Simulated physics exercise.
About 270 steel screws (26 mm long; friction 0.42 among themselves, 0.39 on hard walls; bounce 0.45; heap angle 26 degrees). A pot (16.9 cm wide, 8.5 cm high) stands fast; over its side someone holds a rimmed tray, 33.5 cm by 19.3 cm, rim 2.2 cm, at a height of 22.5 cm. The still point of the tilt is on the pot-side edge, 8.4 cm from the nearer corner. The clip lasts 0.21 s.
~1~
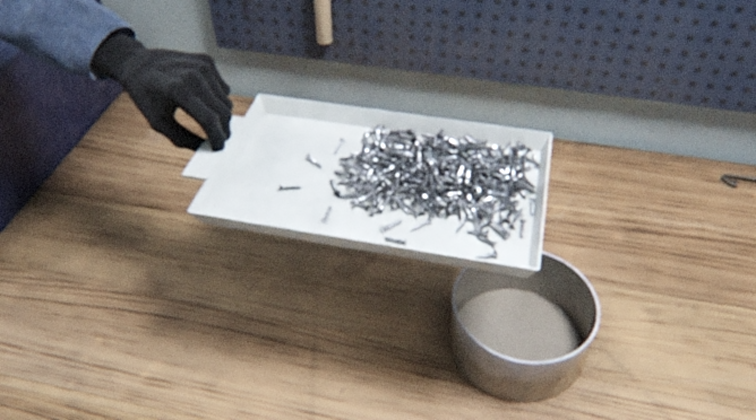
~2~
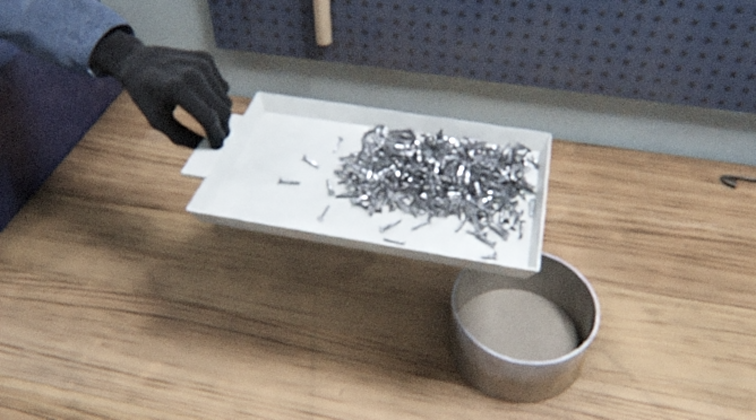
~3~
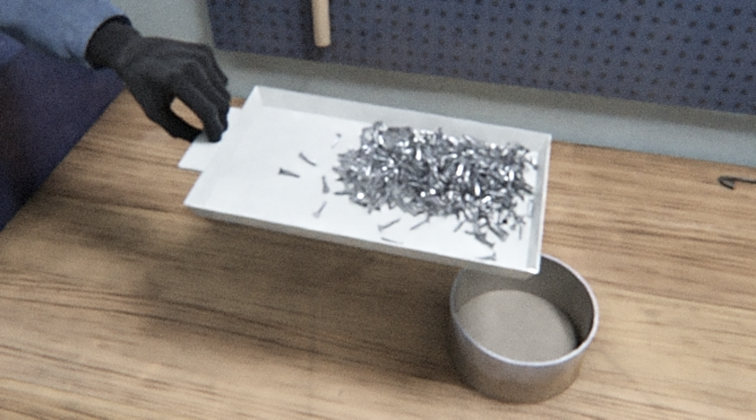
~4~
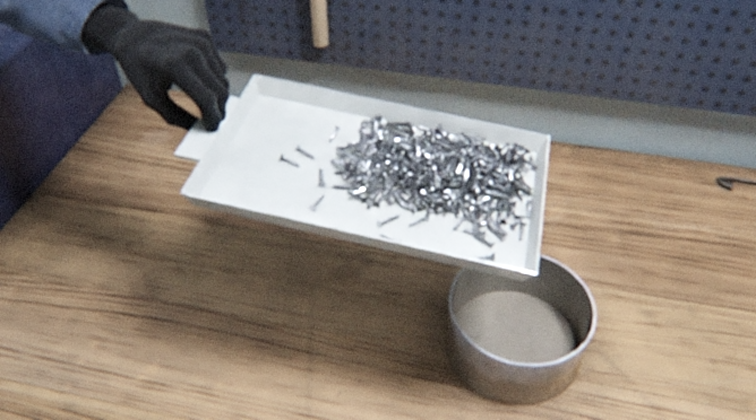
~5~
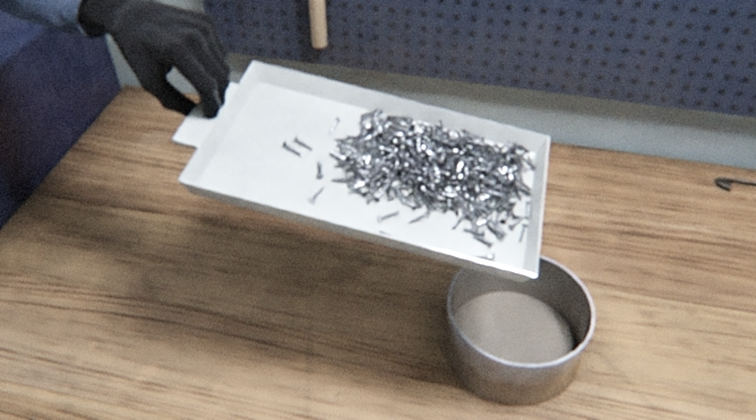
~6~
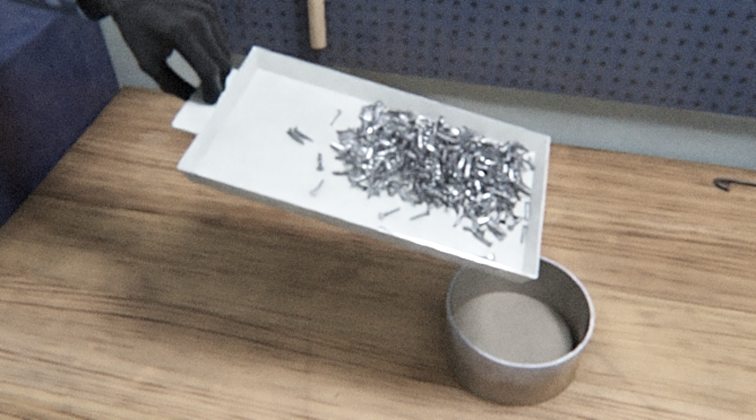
A wooden workbench backed by a dark blue pegboard wall is seen from above and in front, in a view that stays practically still. A black-gloved hand in a blue sleeve grips the left end of a white rimmed tray holding a heap of silvery screws, its right end above a grey metal pot. The hand slowly raises the left end, slanting the tray rightward, while a few loose screws shift slightly and the heap barely moves.
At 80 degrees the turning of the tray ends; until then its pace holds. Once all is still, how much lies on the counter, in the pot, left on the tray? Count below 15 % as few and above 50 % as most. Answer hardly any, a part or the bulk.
Counter: A part, pot: The bulk, tray: Hardly any.
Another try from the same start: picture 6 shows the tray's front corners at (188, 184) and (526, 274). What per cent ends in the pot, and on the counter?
Pot 35, counter 65.
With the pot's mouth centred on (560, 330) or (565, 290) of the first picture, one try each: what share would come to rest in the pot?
Some 75 and 75 per cent.
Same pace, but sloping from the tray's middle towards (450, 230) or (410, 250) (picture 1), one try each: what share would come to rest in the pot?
About 35 and 30 per cent.
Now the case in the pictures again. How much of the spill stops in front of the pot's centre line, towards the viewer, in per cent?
Roughly 60 per cent.
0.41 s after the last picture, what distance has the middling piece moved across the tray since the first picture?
Some 6 cm.
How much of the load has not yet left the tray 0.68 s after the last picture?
About 85 per cent.
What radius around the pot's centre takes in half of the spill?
About 16 cm.
Then, 0.41 s after the last picture, tilt 45 degrees; the tray holds 100 %, the pot 0 %.
Then, 0.68 s after the last picture, tilt 66 degrees; the tray holds 85 %, the pot 0 %.
Then, 1.06 s after the last picture, tilt 80 degrees; the tray holds 10 %, the pot 50 %.
In the end, counter 35 %, pot 65 %, tray 0 %.
